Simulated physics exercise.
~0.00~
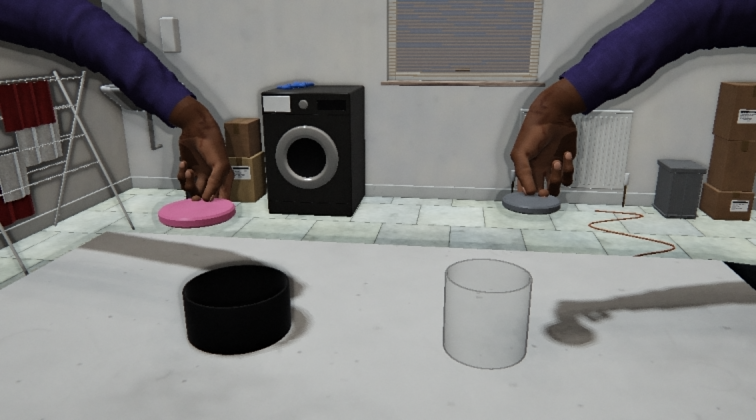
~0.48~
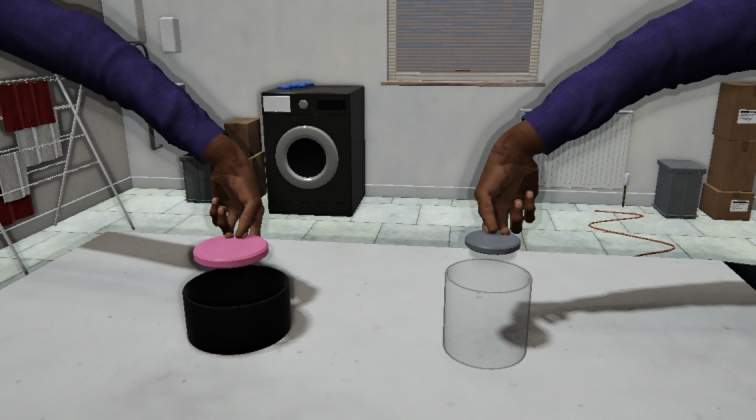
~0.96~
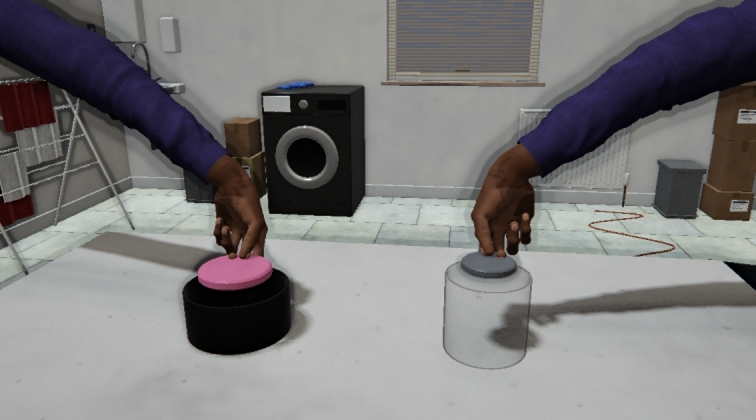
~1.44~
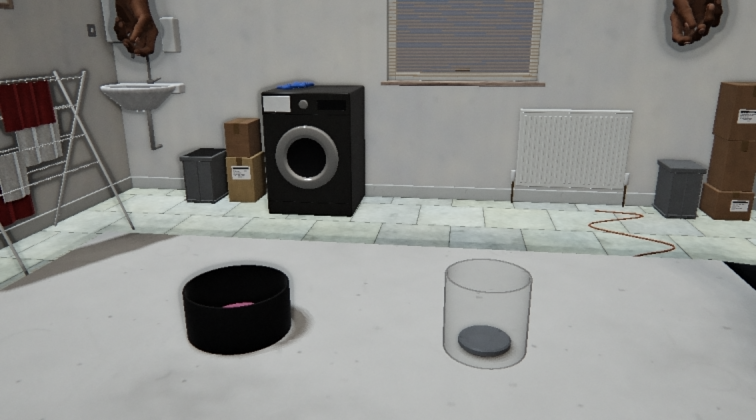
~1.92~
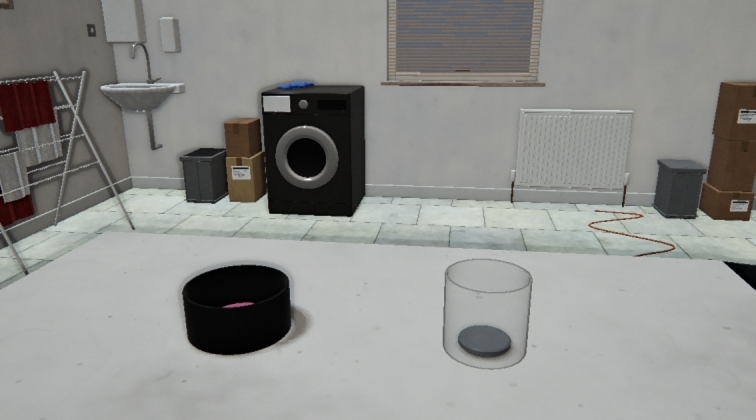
In a laundry room, two hands lower a pink disc over a black pot on the left and a grey disc over a clear glass on the right, then let go and withdraw; both discs drop inside and rest within the containers.
